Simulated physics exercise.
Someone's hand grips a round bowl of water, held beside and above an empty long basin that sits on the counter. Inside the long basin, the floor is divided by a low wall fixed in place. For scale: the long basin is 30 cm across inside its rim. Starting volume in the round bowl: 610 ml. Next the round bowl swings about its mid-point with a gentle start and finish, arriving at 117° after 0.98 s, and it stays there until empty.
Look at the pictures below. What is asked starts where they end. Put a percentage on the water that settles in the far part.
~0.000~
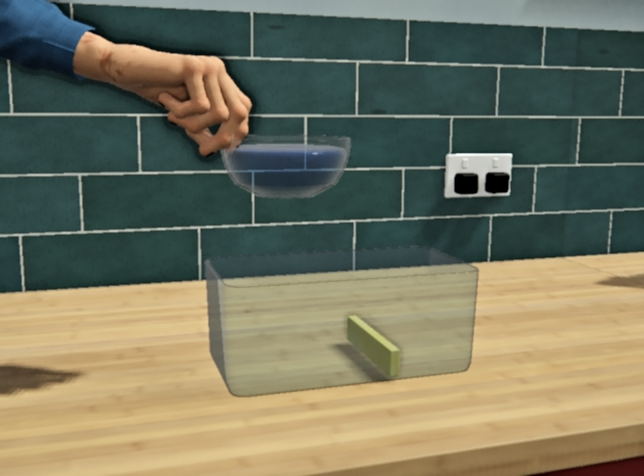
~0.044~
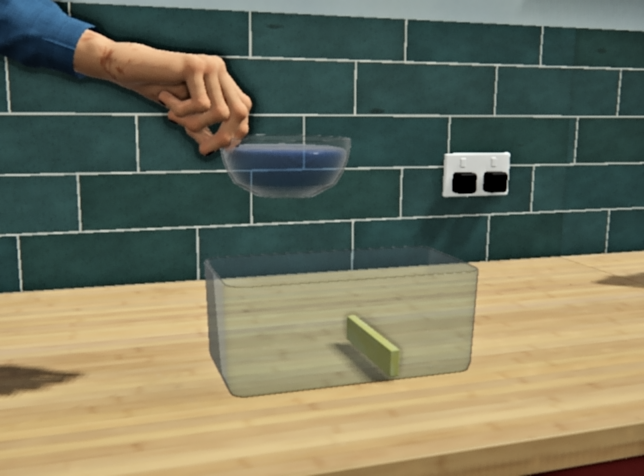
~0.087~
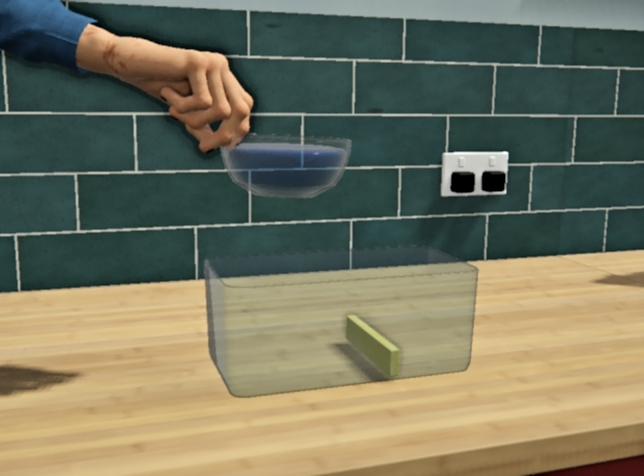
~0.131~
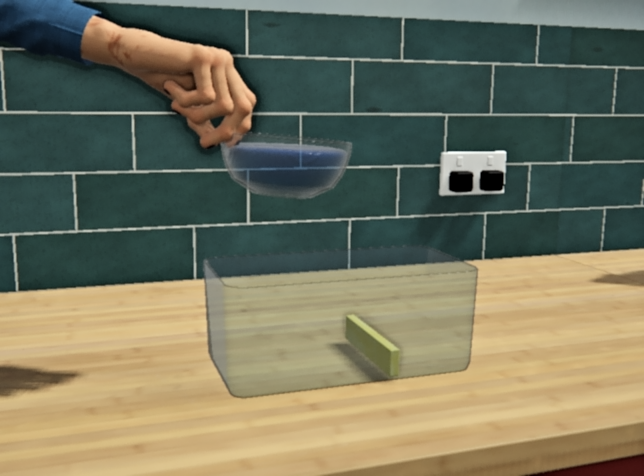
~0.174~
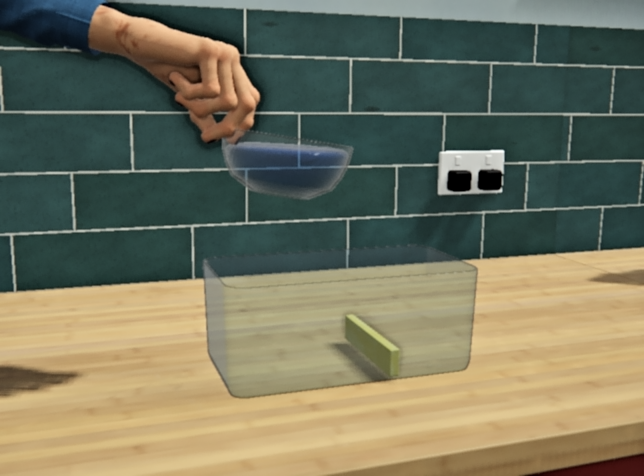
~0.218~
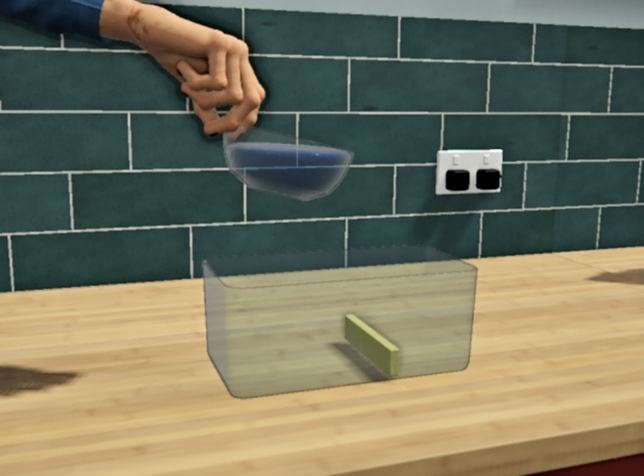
Roughly 63 per cent ends up there.
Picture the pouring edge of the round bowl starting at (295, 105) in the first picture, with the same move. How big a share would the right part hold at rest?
It would then come to around 15 percent.
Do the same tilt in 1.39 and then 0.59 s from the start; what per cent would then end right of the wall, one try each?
Around 70 per cent first, around 45 per cent next.
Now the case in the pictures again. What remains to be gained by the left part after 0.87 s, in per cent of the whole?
That works out to roughly 3 per cent of the whole.
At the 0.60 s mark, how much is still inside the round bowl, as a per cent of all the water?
Close to 28 percent of the liquid remains at that time.
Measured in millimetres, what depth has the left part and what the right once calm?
Final reading - left some 8 mm, right some 26 mm.
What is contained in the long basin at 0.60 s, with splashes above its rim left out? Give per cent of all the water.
Near 34 in a hundred.
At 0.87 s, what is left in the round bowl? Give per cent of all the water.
Around 0 percent of it.
Then, 0.60 s in, the tilt is 78° and 27 per cent is still to pour, 3 is left of the wall and 31 right of it.
Then, 0.87 s in, the tilt is 114° and 0 per cent is still to pour, 33 is left of the wall and 65 right of it.
Then, 1.16 s in, the tilt is 117° and 0 per cent is still to pour, 36 is left of the wall and 63 right of it.
Then, 1.48 s in, the tilt is 117° and 0 per cent is still to pour, 36 is left of the wall and 63 right of it.
Finally, 36 per cent lies left of the wall, 63 right of it and 1 outside.
